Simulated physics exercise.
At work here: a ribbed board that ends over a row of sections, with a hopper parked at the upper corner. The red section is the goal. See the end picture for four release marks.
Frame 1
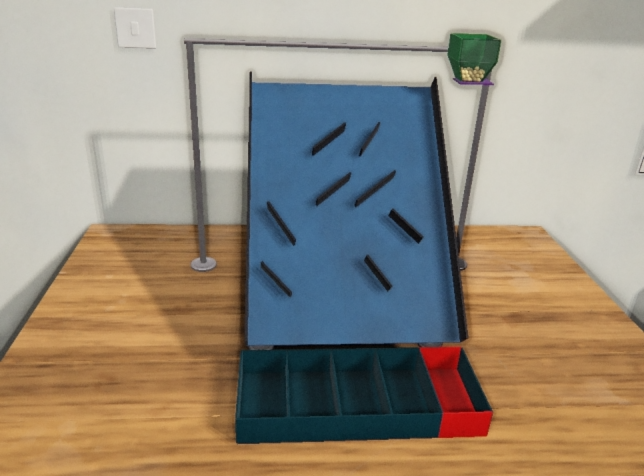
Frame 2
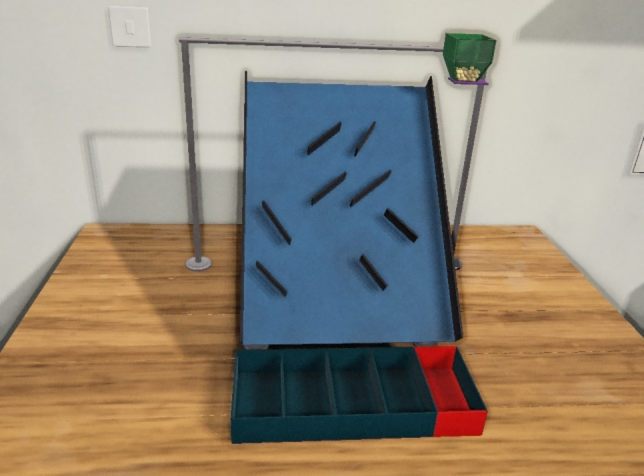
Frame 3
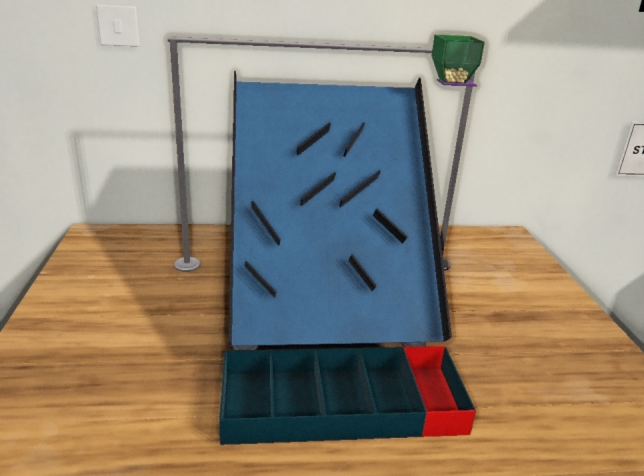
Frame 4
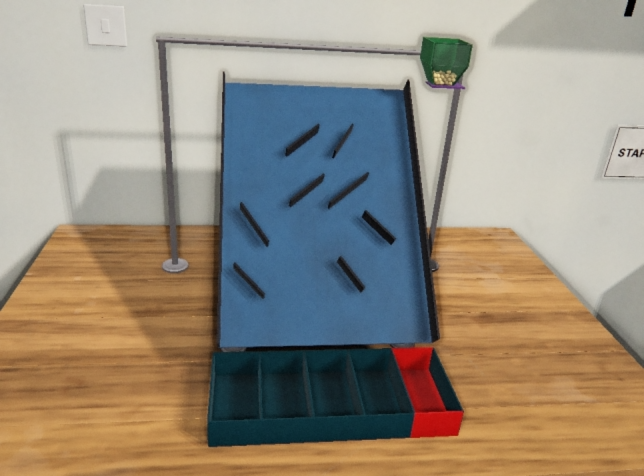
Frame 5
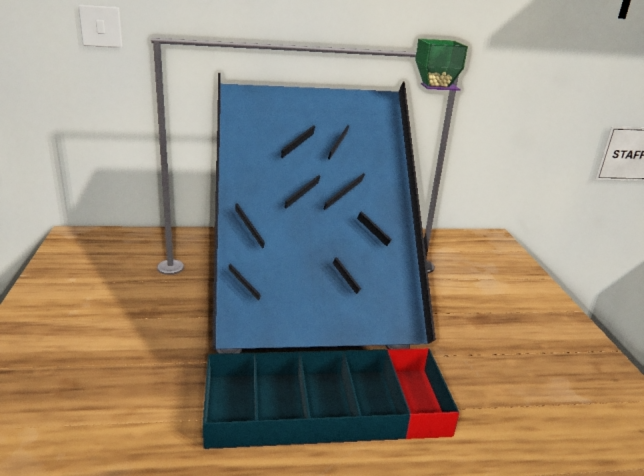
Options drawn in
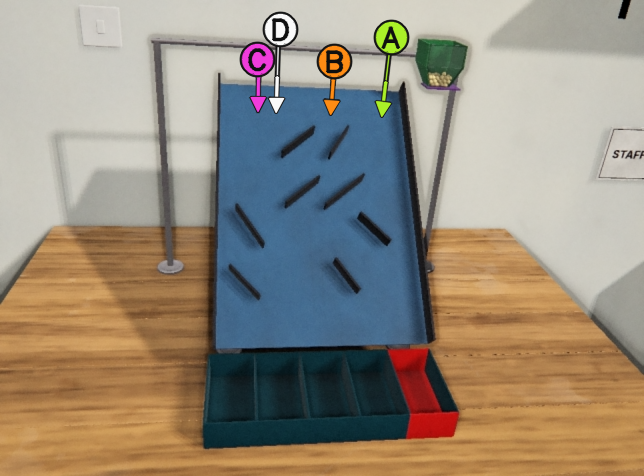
A blue sloped board with dark ribs stood on a wooden table above green sections and one red one, a green hopper at its upper right, and only the view shifted, sliding everything slightly left.
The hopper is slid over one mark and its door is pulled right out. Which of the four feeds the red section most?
The answer is mark A.
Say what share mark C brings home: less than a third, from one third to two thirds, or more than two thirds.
Less than a third.
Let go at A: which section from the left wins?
The fifth.
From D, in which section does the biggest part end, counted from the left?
The third.
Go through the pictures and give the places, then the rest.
Hopper near (470, 73), soya beans, door shut, in the first picture.
Ribs (309, 147) to (341, 122), (357, 149) to (375, 122), (313, 199) to (346, 172), in the second picture.
Ribs (342, 200) to (380, 171), (252, 201) to (280, 240), (376, 209) to (407, 238), in the third picture.
Ribs (234, 263) to (264, 294), (340, 256) to (365, 288), in the fourth picture.
Red section near (433, 424), number 5 of 5 from the left, in the fifth picture.
On the marked copy, mark A meets the board at (382, 111); mark B meets the board at (331, 109); mark C meets the board at (258, 106); mark D meets the board at (276, 107).
With A, the bulk in the red section, a small share in other sections, a small share outside the box.
With B, a small share in the red section, the bulk in other sections, a small share outside the box.
With C, none at all in the red section, all but a few in other sections.
With D, none at all in the red section, all but a few in other sections.
